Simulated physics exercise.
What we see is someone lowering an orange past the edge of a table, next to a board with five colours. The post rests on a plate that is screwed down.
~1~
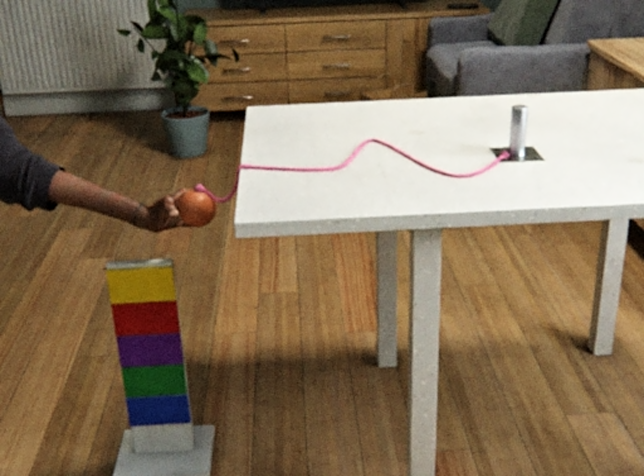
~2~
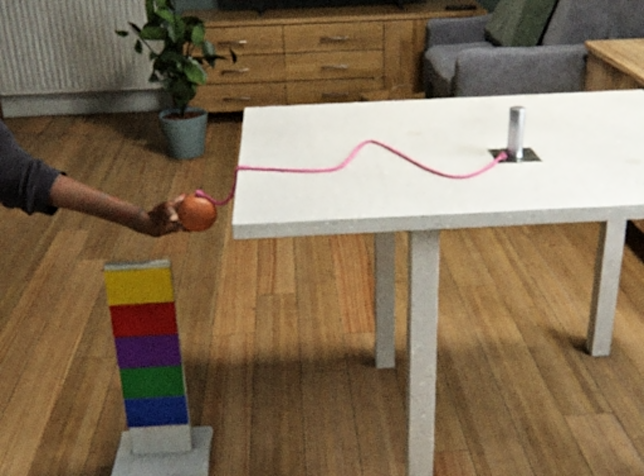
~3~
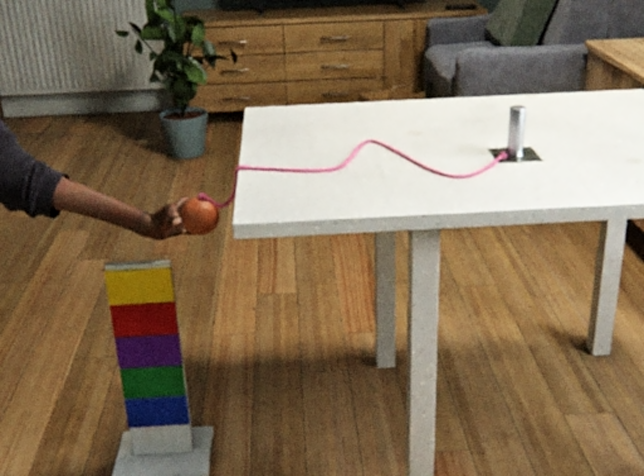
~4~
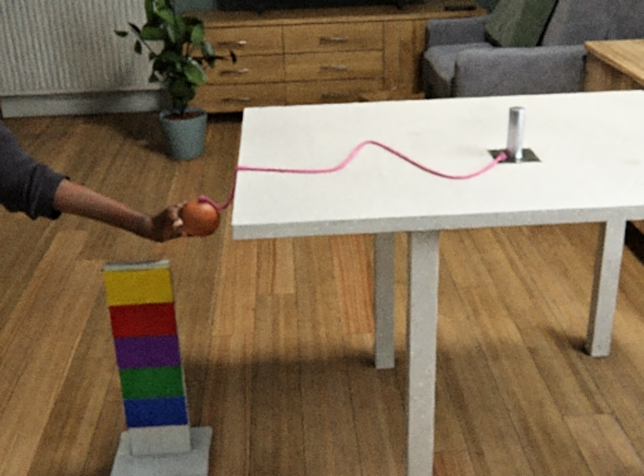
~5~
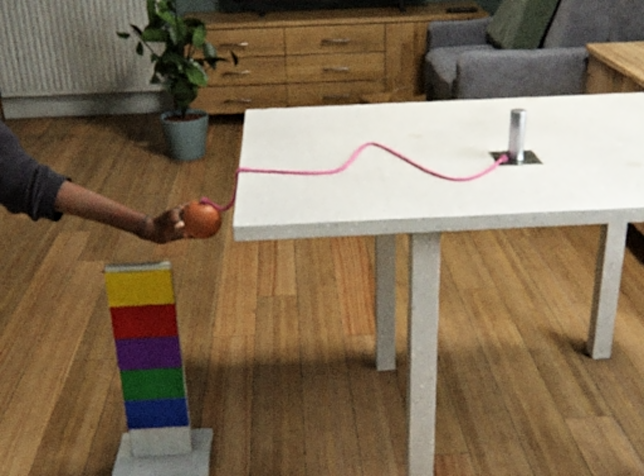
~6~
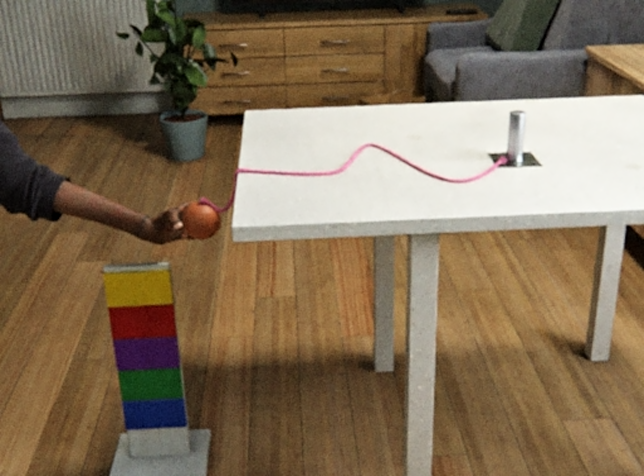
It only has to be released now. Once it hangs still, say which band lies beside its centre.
It is the green band.
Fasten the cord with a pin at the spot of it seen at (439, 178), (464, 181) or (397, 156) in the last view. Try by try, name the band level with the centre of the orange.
Try by try: Purple, then purple, then red.
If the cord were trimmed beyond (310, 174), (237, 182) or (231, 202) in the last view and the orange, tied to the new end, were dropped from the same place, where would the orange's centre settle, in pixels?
In turn, (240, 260) for the first, (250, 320) for the second and (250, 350) for the third.
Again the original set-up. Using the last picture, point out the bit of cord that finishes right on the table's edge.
Approximately at (354, 156) in the final frame.
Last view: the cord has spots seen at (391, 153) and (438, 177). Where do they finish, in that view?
The first lands at (313, 168), while the second lands at (400, 164).
Soon after, orange near (266, 378); level with green.
After that, orange near (247, 382); level with green.
In the end, orange near (254, 381); level with green. Its middle rests at the green band.
